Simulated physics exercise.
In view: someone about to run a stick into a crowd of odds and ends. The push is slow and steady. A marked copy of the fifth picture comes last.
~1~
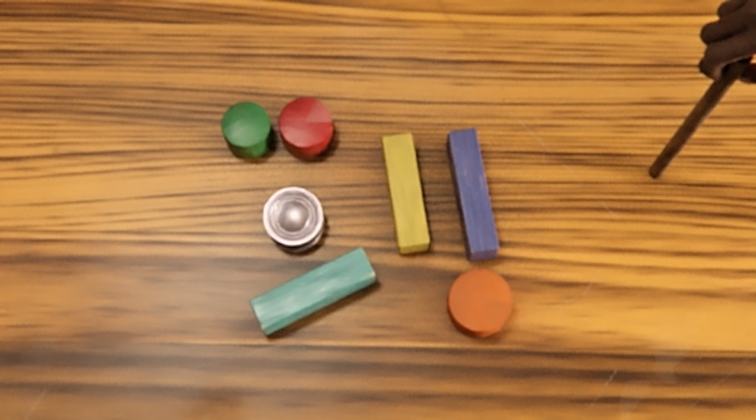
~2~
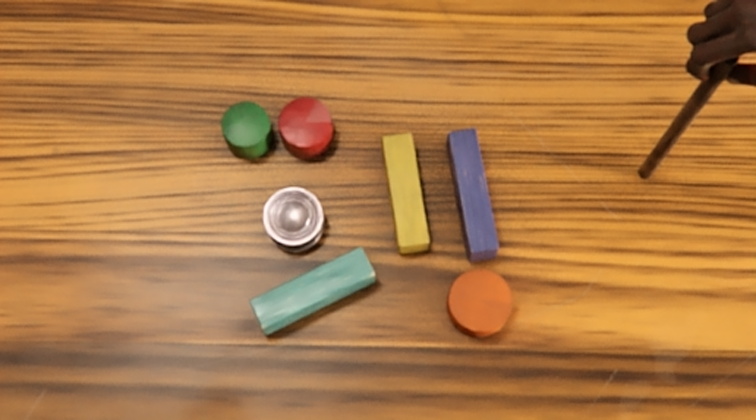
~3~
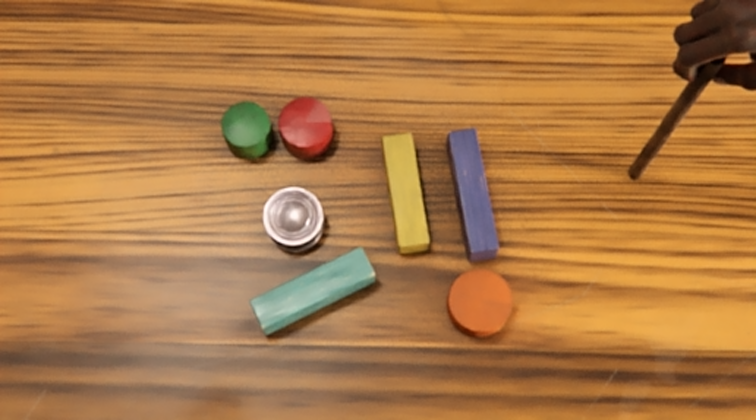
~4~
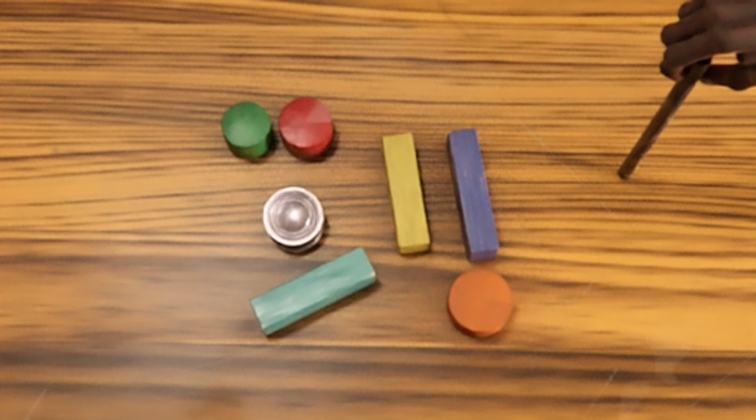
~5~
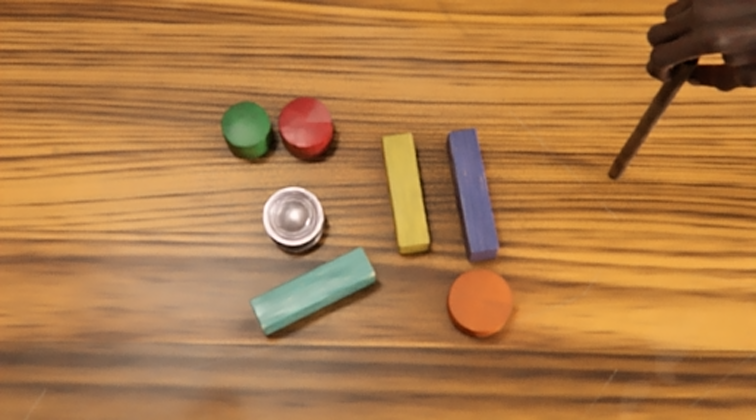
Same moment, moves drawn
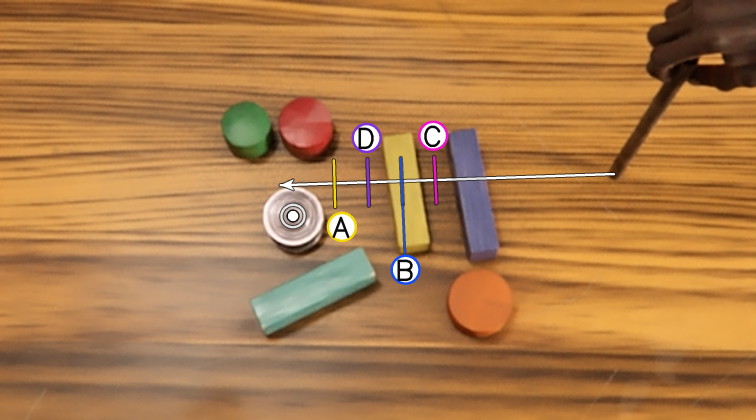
On a wood-grained surface, a dark hand at the upper right moves a thin stick slowly leftward, its tip still right of the blue bar, while the yellow and turquoise bars and the green, red, grey and orange tins stay still.
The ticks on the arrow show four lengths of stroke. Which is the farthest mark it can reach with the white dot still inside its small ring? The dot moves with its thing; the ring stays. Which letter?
Up to mark B.
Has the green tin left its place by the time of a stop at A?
No.
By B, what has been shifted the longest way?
The blue bar.
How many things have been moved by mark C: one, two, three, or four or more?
It has moved two.
On the marked copy, A at (334, 183); B at (402, 181); C at (435, 181); D at (368, 183); the arrow from (614, 174) to (281, 185); the white dot at (293, 216).
With B. Early on, foot of the stick (538, 178).
Further on, foot of the stick (461, 179); blue bar (451, 198).
At the end, foot of the stick (401, 182); blue bar (399, 202); yellow bar (366, 213); the dot is still in its ring.
As for the rest, A shifts the dotted thing to (268, 260); C keeps the dot in but is short; D shifts the dotted thing to (280, 235).
